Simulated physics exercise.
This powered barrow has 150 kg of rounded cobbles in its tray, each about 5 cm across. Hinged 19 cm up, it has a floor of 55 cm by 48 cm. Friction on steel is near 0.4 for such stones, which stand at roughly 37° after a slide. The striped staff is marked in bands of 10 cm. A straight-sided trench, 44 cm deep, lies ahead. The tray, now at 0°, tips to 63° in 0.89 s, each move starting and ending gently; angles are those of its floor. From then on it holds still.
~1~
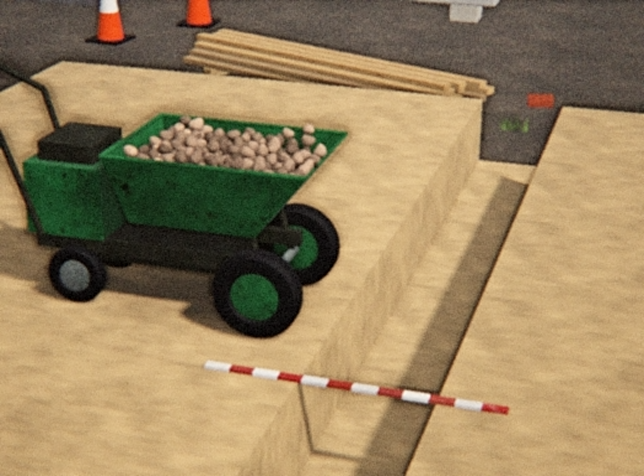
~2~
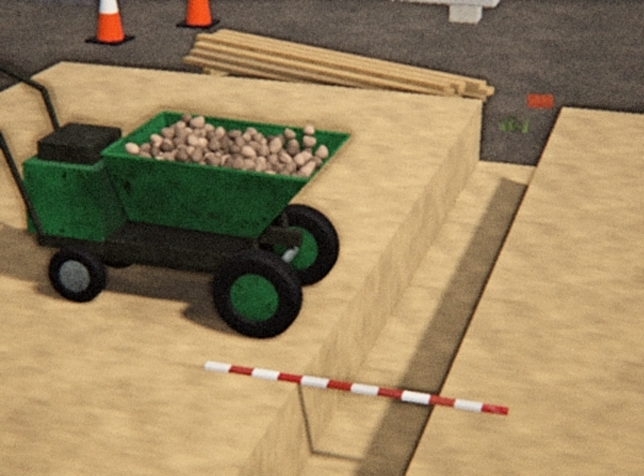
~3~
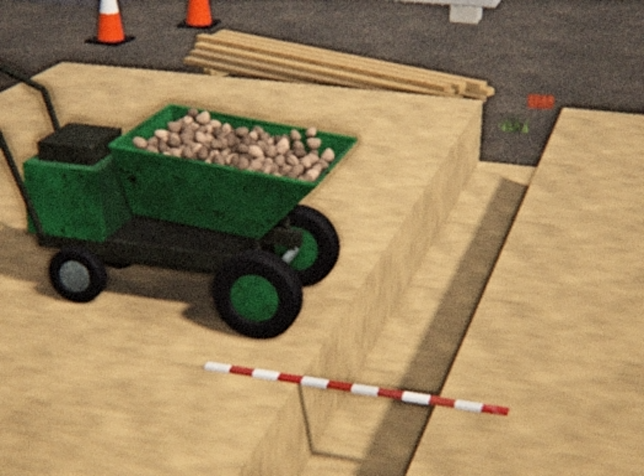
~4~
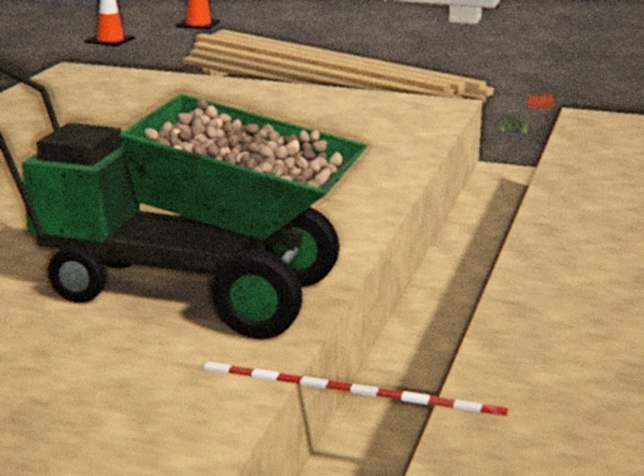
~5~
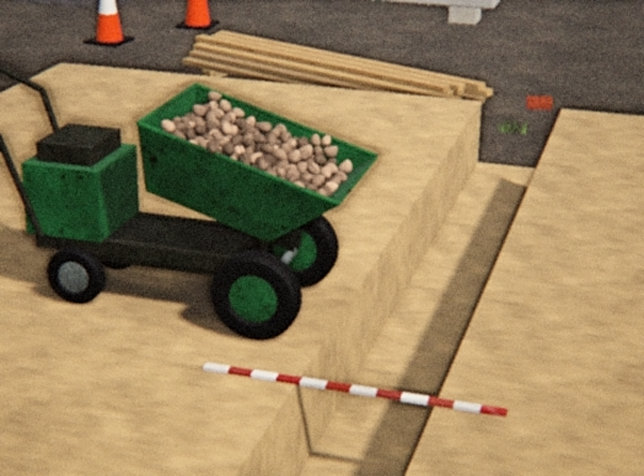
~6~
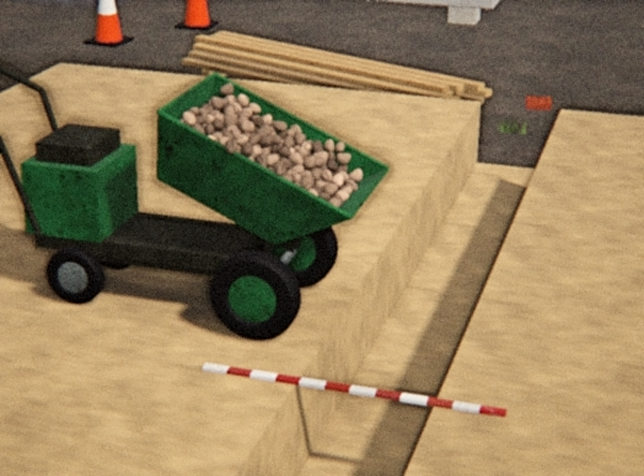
To begin with, a green powered barrow loaded with rounded stones stands beside a straight-sided trench, its tray level. The tray then starts to tilt gently, its rear rising away from the chassis, and steepens steadily toward the right, while the stones stay heaped inside and the wheels remain still.
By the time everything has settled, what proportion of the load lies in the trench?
About 63 percent of the load.
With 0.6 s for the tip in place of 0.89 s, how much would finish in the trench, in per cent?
Roughly 55% would finish there.
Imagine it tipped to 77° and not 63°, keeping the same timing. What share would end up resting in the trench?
Then about 70 per cent.
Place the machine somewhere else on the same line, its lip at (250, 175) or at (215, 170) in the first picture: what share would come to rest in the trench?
From the first spot near 95, from the second near 90 per cent.
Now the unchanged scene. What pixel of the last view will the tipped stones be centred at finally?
Around (439, 405).
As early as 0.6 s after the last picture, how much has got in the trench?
Something like 20 in a hundred.
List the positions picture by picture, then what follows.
In the first picture, the tray is at 0°, its lip at (305, 179); the top of the load is at (218, 135).
In the second picture, lip at (308, 181), floor tilted 1°, highest stones at (213, 132).
In the third picture, lip at (316, 186), floor tilted 5°, highest stones at (194, 126).
In the fourth picture, the tray is at 10°, its lip at (326, 193); the top of the load is at (199, 118).
In the fifth picture, lip at (339, 204), floor tilted 16°, highest stones at (205, 111).
In the sixth picture, the tray is at 24°, its lip at (351, 218); the top of the load is at (223, 105).
Then, 0.3 s after the last picture the floor is at 53°, 100 % in the tray; the foremost stones are at (384, 246).
Then, 0.6 s after the last picture the floor is at 63°, 77 % in the tray, 18 % in the trench, 5 % past the trench; the foremost stones are at (486, 341).
Then, 1.0 s after the last picture the floor is at 63°, 41 % in the tray, 32 % in the trench, 27 % past the trench; the foremost stones are at (632, 350).
Then, 2.9 s after the last picture the floor is at 63°, 8 % in the tray, 63 % in the trench, 28 % past the trench; the foremost stones are past the picture's edge.
